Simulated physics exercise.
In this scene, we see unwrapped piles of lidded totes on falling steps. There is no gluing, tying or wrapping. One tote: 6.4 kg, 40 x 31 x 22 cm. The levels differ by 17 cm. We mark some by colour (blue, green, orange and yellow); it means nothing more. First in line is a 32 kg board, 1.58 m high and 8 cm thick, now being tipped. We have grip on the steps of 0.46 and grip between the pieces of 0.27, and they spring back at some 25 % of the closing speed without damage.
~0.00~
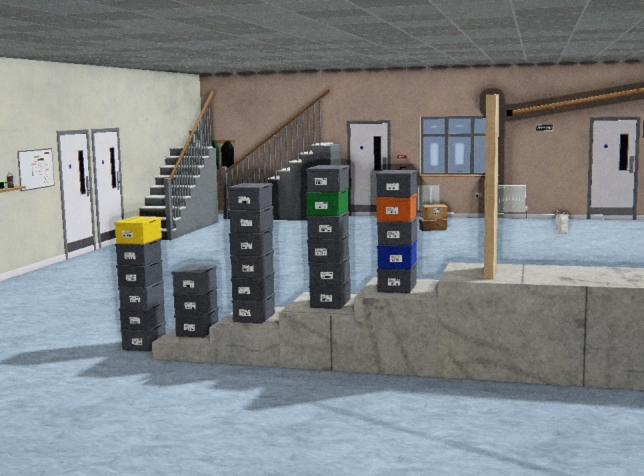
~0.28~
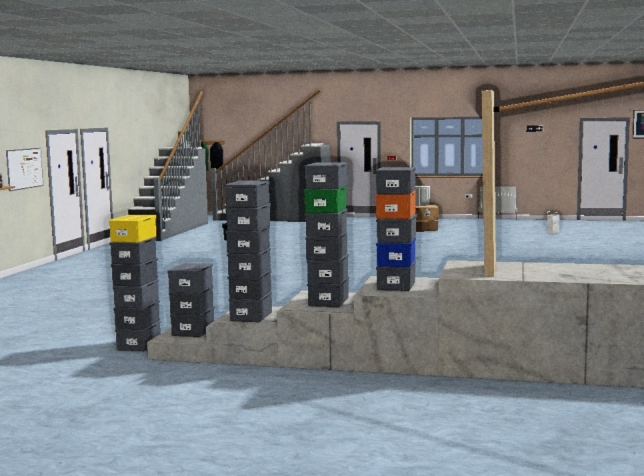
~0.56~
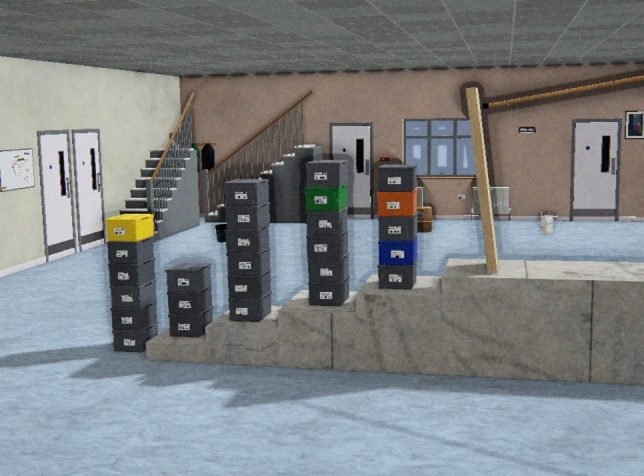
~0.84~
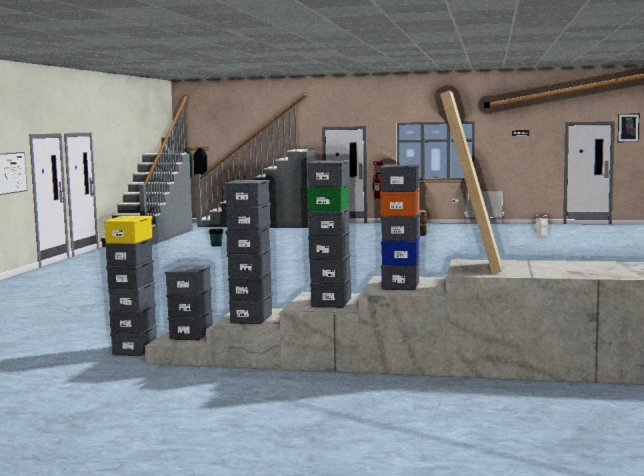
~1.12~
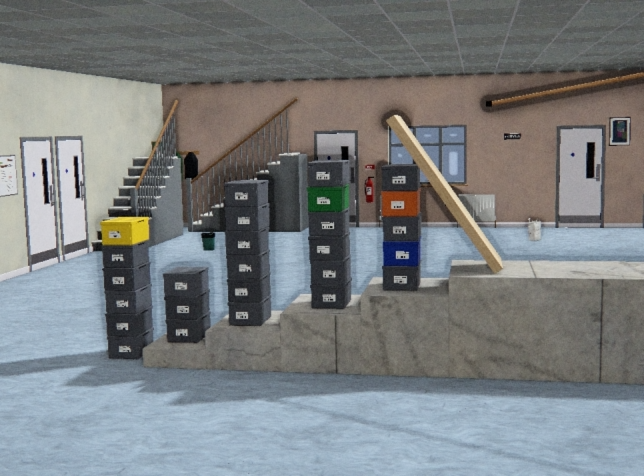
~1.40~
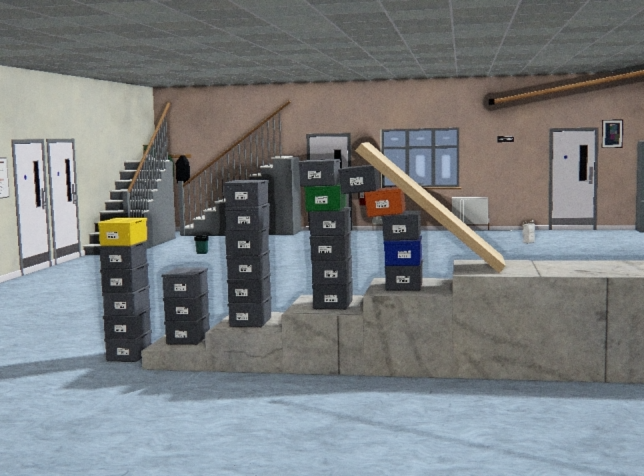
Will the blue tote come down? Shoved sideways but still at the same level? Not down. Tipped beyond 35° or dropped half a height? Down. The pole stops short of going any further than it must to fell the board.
No.
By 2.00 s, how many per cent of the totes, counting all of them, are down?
By then, 15 per cent.
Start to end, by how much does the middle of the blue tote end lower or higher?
It ends some 0 cm lower.
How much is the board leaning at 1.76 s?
It's tipped some 60 degrees away from upright by then.
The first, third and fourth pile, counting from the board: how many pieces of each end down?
Number of pieces: First 2, third 0, fourth 0.
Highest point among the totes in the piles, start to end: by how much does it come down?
About 15 cm lower.
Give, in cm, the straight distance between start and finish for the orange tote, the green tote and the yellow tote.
Here orange ends up 70 centimetres away, green 100 centimetres and yellow 0 centimetres.
After 1.52 s, board 53° from upright; none of the 26 totes down, 5 disturbed; blue tote unmoved; orange tote 22° from how it stood.
After 1.76 s, board 59° from upright; 3 of the 26 totes down; blue tote unmoved; orange tote on its side.
After 2.00 s, board 62° from upright; 4 of the 26 totes down; blue tote unmoved; green tote on its side.
After 2.34 s, board 66° from upright; 4 of the 26 totes down; blue tote unmoved; green tote on its side.
In the end (3.1 s), board 67° from upright; 4 of the 26 totes down; blue tote unmoved; green tote on its side; orange tote on its side. From the last view, middles, blue tote near (403, 251), green tote near (281, 289).
